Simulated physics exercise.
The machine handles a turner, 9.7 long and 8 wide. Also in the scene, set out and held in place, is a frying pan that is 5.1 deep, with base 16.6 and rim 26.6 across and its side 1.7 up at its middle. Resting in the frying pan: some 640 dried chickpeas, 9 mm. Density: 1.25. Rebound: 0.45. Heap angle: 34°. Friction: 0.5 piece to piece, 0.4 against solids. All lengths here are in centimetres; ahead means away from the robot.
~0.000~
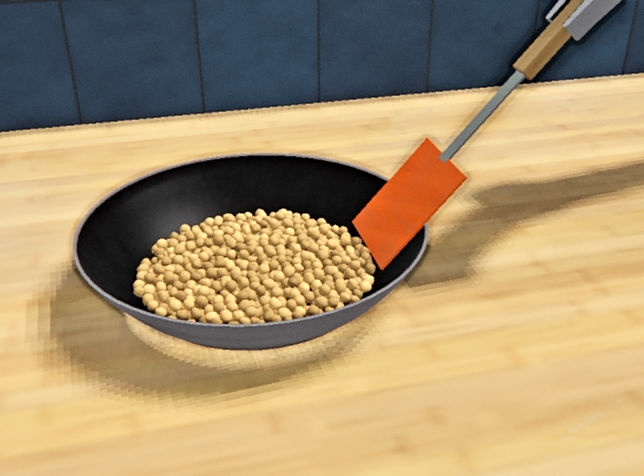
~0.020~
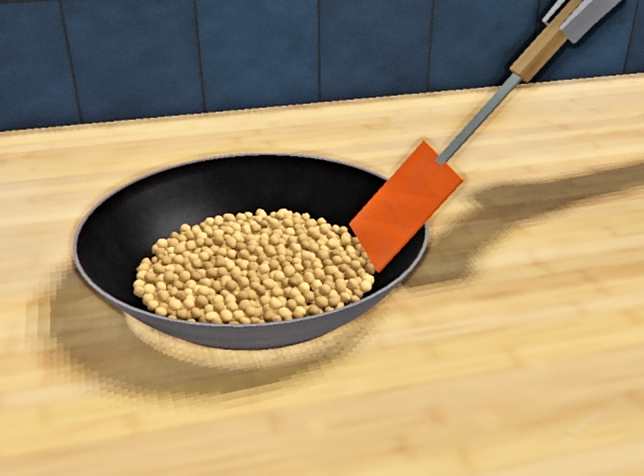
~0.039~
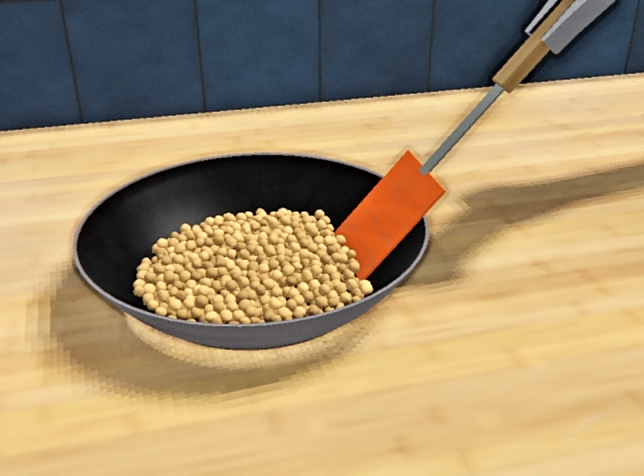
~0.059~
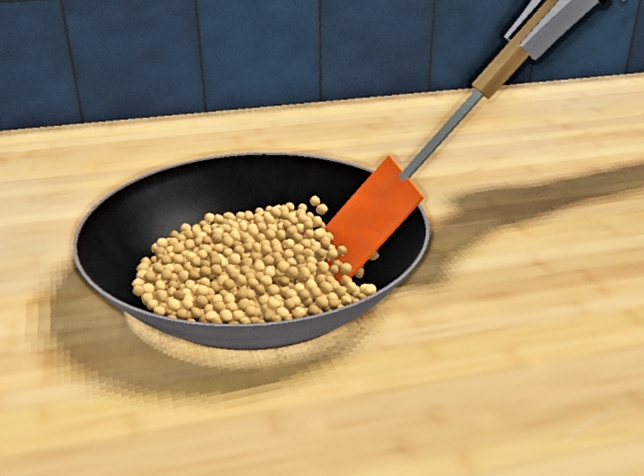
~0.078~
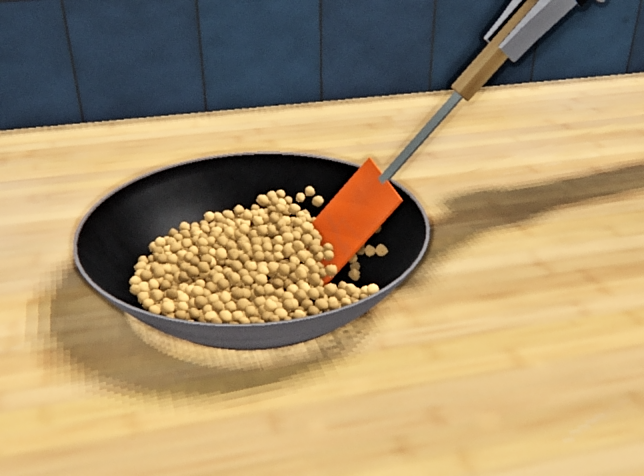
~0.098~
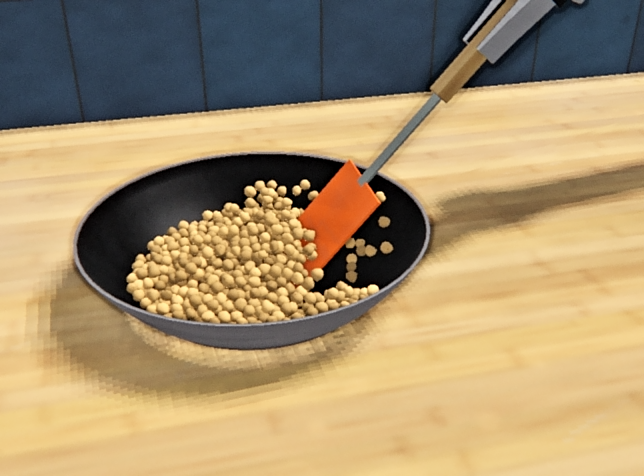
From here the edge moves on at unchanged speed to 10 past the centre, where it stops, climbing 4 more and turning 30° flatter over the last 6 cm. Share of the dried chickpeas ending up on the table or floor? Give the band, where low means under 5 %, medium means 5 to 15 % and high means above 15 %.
Band: High.
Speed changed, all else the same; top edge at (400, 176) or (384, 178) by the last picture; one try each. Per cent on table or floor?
Respectively, around 10 and 15 per cent.
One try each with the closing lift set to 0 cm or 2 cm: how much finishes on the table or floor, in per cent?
Roughly 20 per cent, then 25 per cent.
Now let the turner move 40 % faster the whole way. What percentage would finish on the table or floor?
About 25 in a hundred.
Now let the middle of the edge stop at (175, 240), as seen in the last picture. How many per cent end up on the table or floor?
Something close to 5 in a hundred.
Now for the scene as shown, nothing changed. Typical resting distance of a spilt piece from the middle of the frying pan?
It works out to near 36 cm.
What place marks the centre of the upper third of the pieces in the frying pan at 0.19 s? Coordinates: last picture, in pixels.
Around (168, 251).
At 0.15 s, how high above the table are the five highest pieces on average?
They are around 6 cm up.
By 0.15 s, sloping 48°, highest piece 8 above the table; 644 in the frying pan.
By 0.19 s, sloping 37°, highest piece 7 above the table; 644 in the frying pan.
By 0.42 s, sloping 18°, highest piece 11 above the table; 511 in the frying pan, 45 on the table or floor, 88 on the blade or in flight.
By 1.47 s, sloping 18°, highest piece 5 above the table; 511 in the frying pan, 133 on the table or floor.
Final count, 511 in the frying pan, 133 on the table or floor. That is 21 % on the table or floor.
